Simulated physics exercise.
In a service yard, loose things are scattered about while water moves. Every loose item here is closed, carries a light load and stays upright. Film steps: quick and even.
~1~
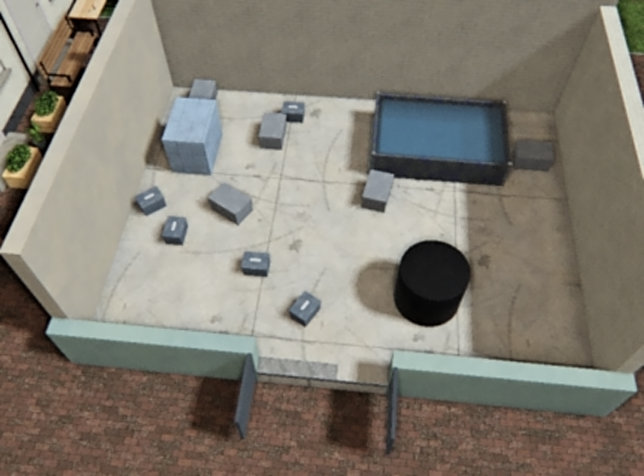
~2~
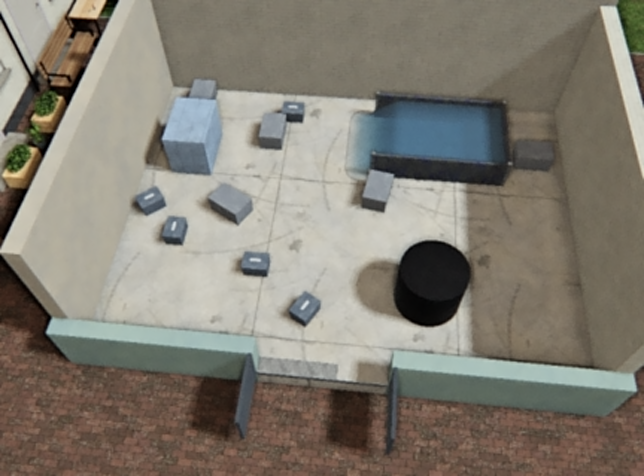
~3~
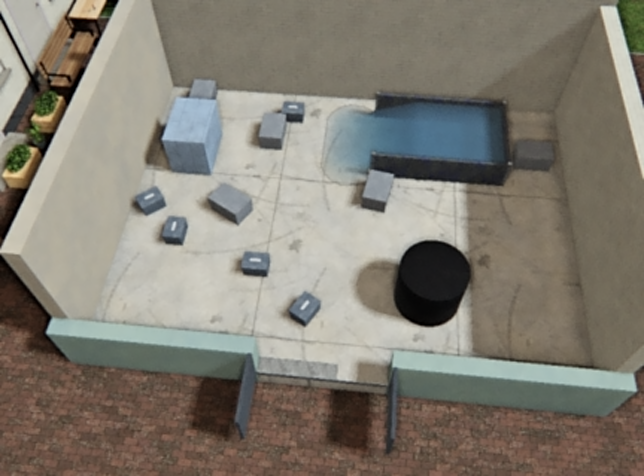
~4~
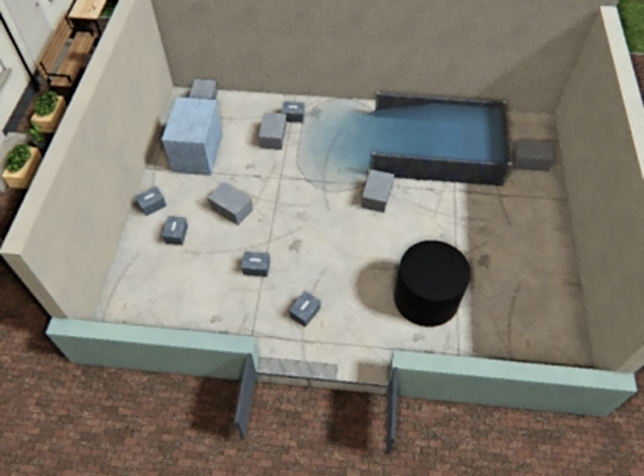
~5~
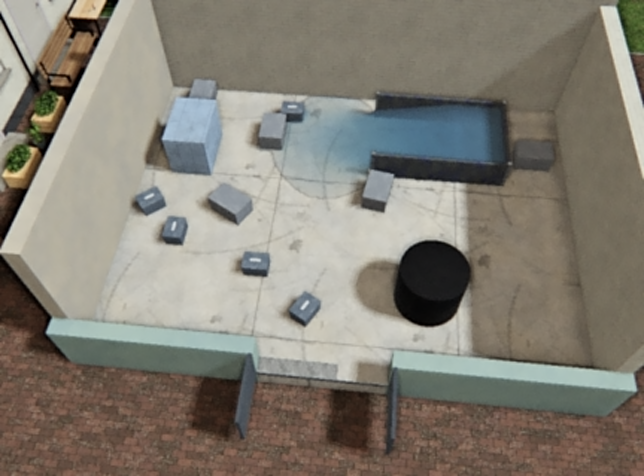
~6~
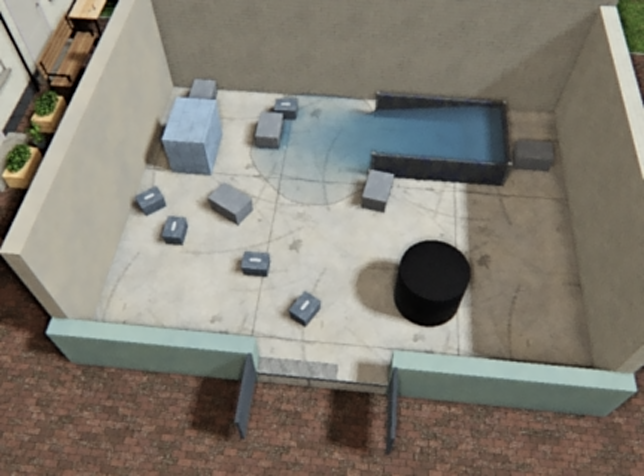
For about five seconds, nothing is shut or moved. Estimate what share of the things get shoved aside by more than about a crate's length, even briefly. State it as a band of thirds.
Midway band.
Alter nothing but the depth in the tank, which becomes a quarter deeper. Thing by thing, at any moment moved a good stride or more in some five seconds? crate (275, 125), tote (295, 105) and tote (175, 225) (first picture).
In sequence: Went the distance, went the distance and went the distance.
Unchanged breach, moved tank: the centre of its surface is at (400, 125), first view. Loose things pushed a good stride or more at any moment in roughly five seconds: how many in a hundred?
Something like 70 in a hundred.
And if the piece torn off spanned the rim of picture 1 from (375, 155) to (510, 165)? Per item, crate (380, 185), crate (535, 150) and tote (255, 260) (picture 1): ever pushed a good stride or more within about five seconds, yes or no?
In the order asked: Goes the distance, then never gets that far, then goes the distance.
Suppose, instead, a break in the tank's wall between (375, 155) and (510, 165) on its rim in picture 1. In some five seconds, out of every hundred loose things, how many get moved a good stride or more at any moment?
About 30 %.
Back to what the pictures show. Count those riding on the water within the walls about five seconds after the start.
That makes 6.
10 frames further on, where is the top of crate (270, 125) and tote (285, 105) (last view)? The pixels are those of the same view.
Look around pixels (230, 115) and (198, 81).
A moment on, 2 of 10 are well off their spots; 0 afloat.
Next, 3 of 10 are well off their spots; 4 afloat.
Later, 6 of 10 are well off their spots; 5 afloat.
In the end, 6 of 10 are well off their spots, and 6 have been at some point; 6 afloat.
